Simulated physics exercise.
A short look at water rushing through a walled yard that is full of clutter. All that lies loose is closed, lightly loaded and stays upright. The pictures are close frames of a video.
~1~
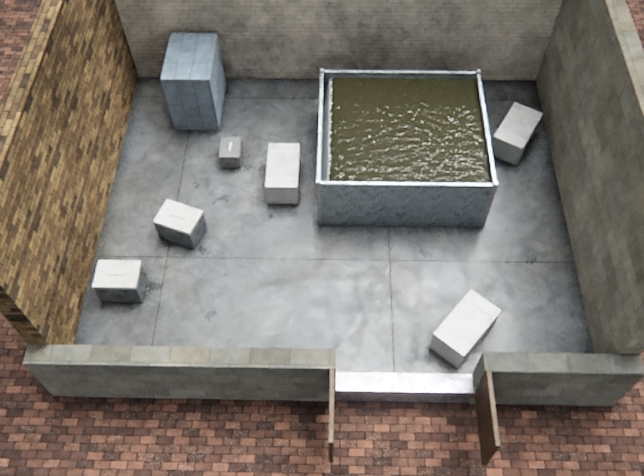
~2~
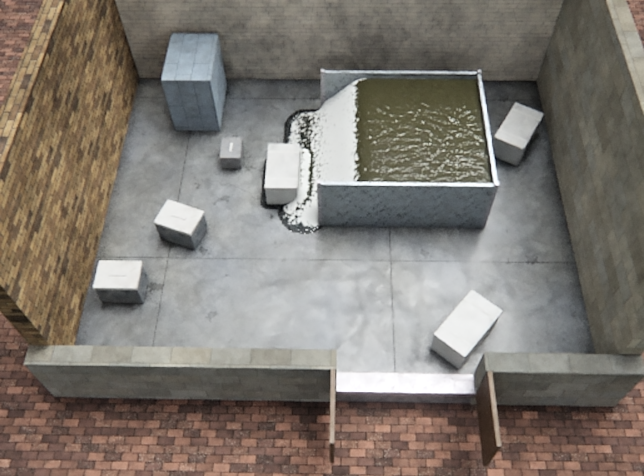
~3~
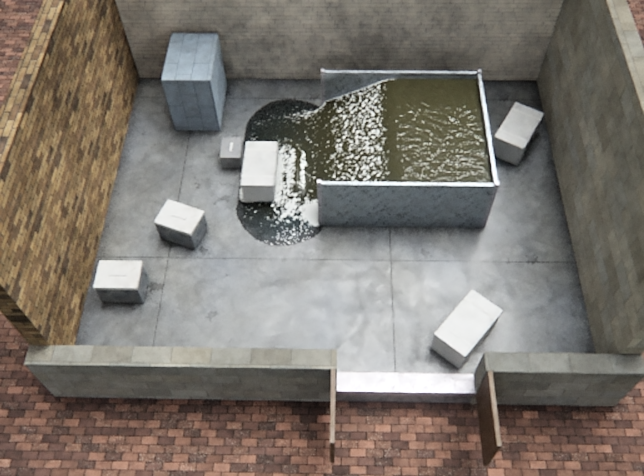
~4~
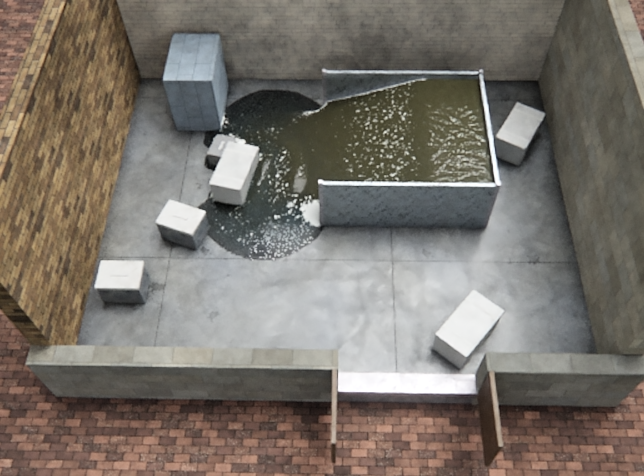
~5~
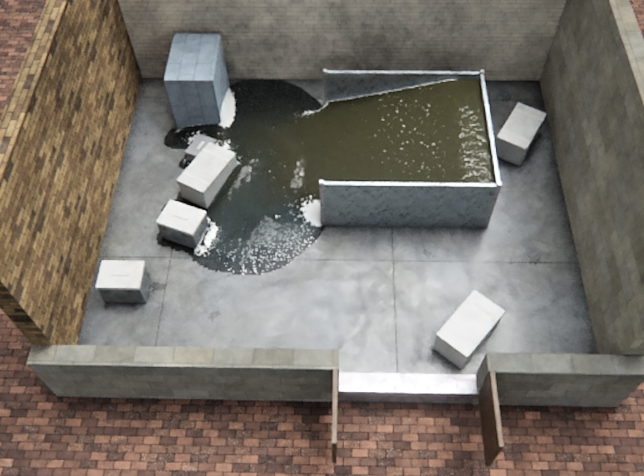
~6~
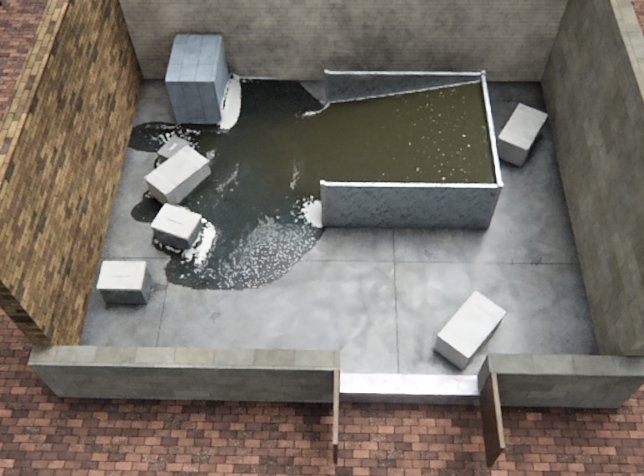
In a walled concrete yard scattered with pale boxes, murky water sits in a raised tank. The tank's left side opens and water surges out with white foam, spreading left across the floor. It pushes a large box and a small one leftward, then shifts another box slightly.
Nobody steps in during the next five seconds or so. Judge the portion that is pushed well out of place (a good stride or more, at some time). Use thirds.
Share: Two thirds or above.
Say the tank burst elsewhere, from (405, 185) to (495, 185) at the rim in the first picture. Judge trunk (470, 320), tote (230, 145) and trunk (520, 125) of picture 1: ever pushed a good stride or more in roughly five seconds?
In that order: That far or more, no, moved that far.
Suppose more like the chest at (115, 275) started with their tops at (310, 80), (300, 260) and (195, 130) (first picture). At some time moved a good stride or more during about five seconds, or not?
As listed: Yes, moved that far, pushed that far.
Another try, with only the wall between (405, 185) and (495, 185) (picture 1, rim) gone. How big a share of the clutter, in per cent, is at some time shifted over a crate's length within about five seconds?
About 30 per cent.
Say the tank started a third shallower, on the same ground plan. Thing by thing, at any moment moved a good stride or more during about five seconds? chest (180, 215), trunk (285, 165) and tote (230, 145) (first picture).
In turn: That far or more, swept aside, swept aside.
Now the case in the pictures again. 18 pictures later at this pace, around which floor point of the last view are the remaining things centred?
Around (341, 242).
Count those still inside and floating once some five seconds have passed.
The number is 3.
A moment on, 3 of 7 are well off their spots; 2 afloat.
Next, 4 of 7 are well off their spots; 4 afloat.
Later, 5 of 7 are well off their spots; 3 afloat.
In the end, 6 of 7 are well off their spots, and 6 have been at some point; 3 afloat.
